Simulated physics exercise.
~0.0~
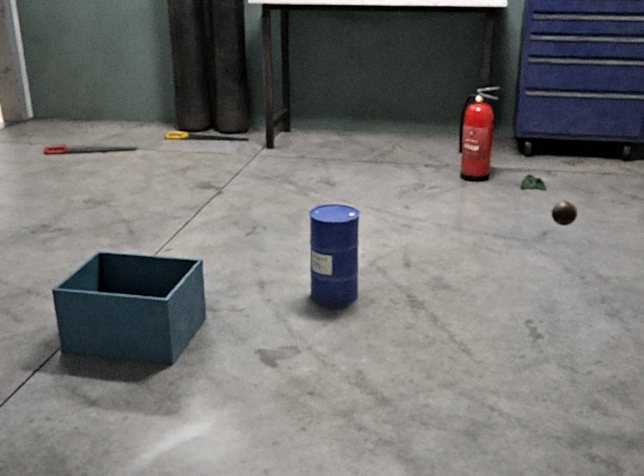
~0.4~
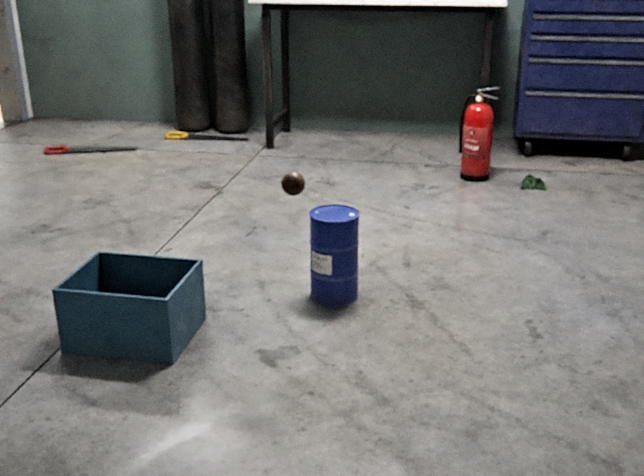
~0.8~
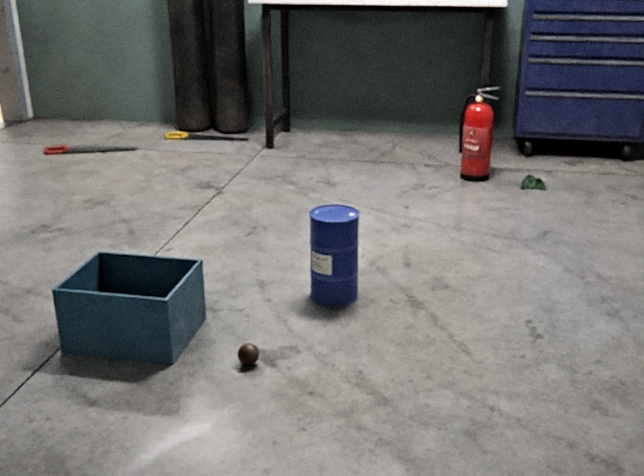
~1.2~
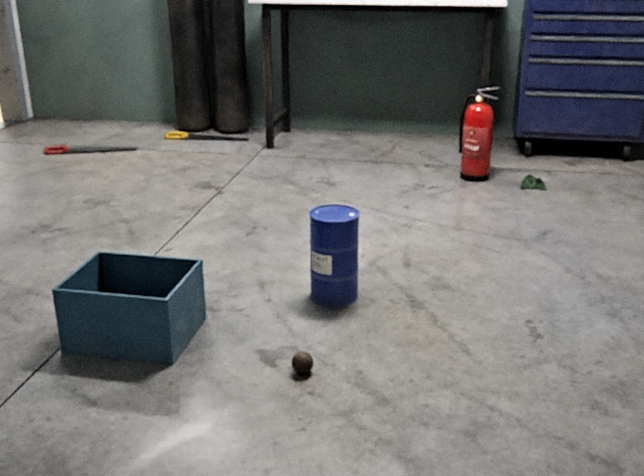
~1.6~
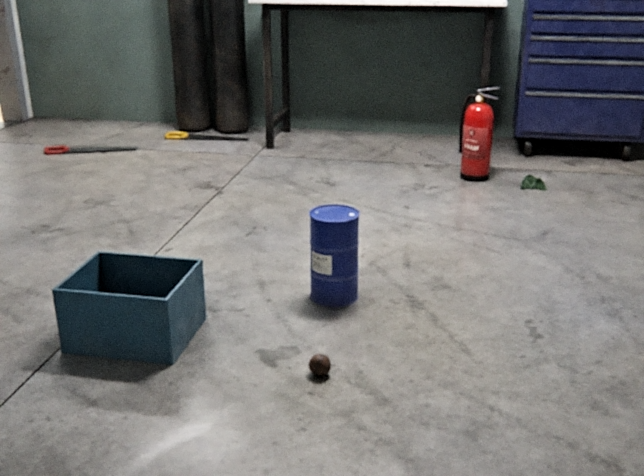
An empty teal box and a blue canister stayed put on a concrete floor while a brown ball flew leftward through the air, dropped to the floor just right of the box, then moved back right and ended up outside it, in front of the canister.
